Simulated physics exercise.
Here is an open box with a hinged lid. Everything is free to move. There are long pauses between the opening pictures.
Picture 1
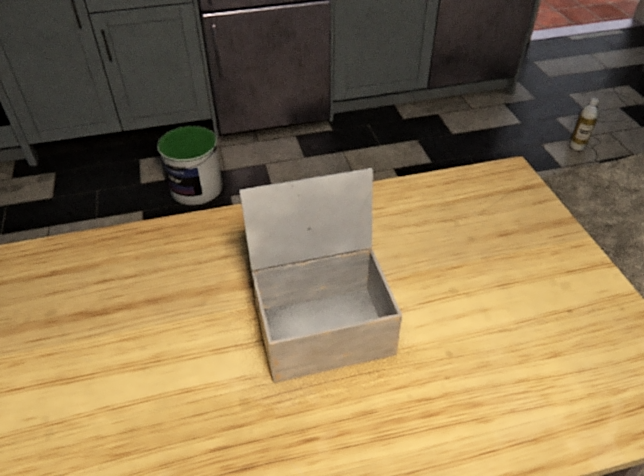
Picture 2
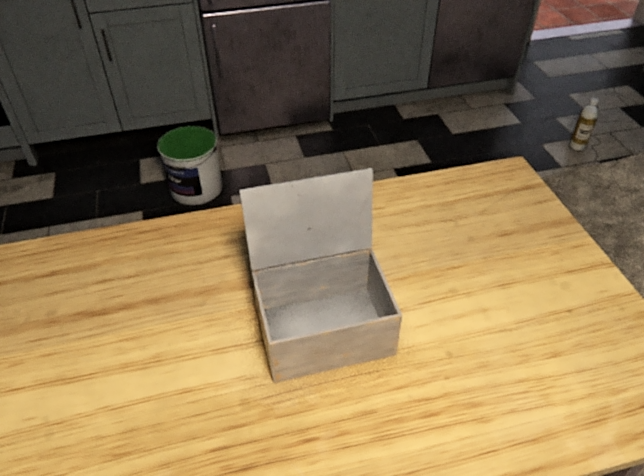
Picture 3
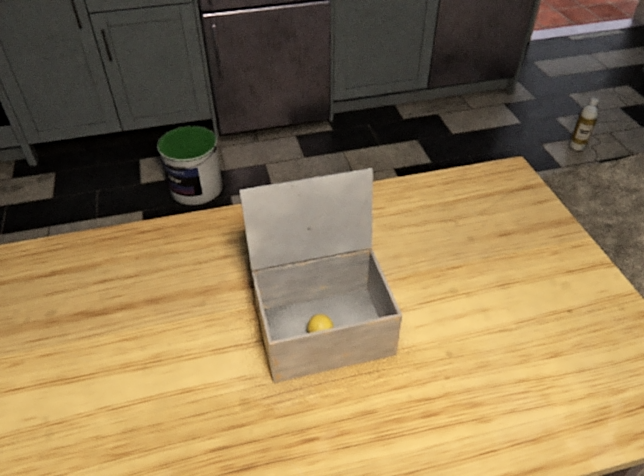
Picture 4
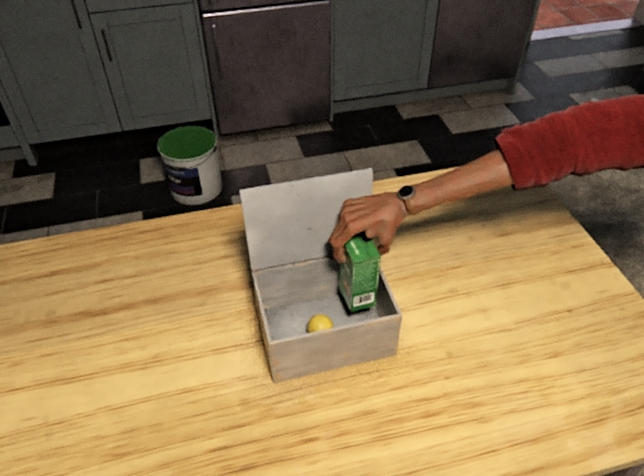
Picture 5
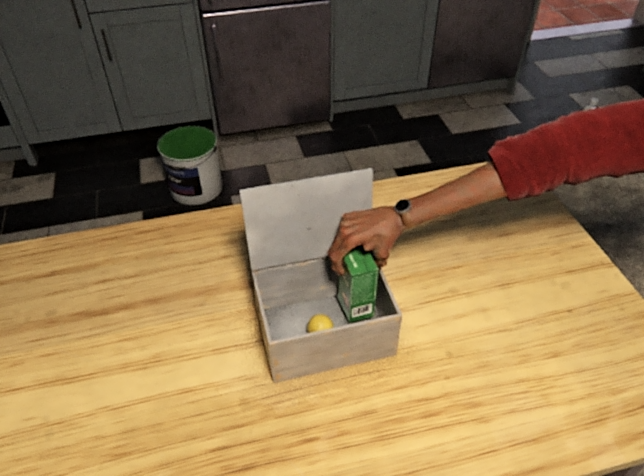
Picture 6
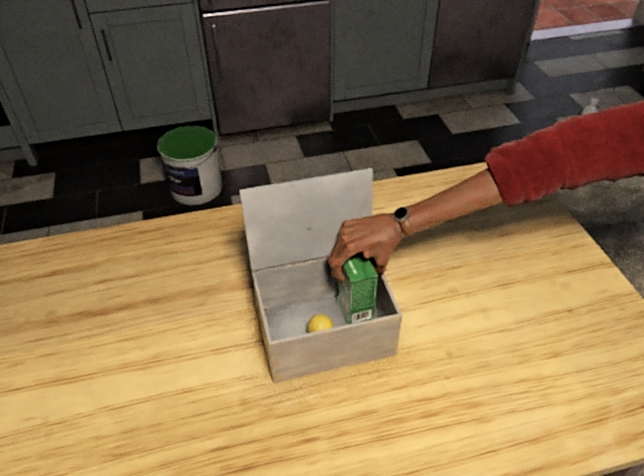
A hand in a red sleeve reaches in from the right and lowers a green carton into an open box on a wooden table, beside a small yellow ball that appears in the initially empty box before the hand does.
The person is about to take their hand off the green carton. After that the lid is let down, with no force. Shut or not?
It will not close.
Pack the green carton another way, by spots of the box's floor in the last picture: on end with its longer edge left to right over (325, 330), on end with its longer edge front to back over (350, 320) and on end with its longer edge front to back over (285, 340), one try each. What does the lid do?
In the first case it closes; in the second case it will not close; in the third case it will not close.
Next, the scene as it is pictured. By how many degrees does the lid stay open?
About 50°.
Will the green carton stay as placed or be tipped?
The green carton keeps its pose.
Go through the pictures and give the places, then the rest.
In the first picture, the last thing is not in view yet.
In the second picture, the last thing is not in view yet.
In the third picture, the last thing is not in view yet.
The fourth picture shows on its way; green carton (358, 272).
The fifth picture shows on its way; green carton (357, 283).
The sixth picture shows put in, still held; green carton (356, 290).
Then, 1.20 s after the last picture, lid starting down.
Then, 1.50 s after the last picture, lid 65° above the rim.
At rest, lid 51° above the rim; both in place. Seen from the same camera at the end, green carton near (356, 290).
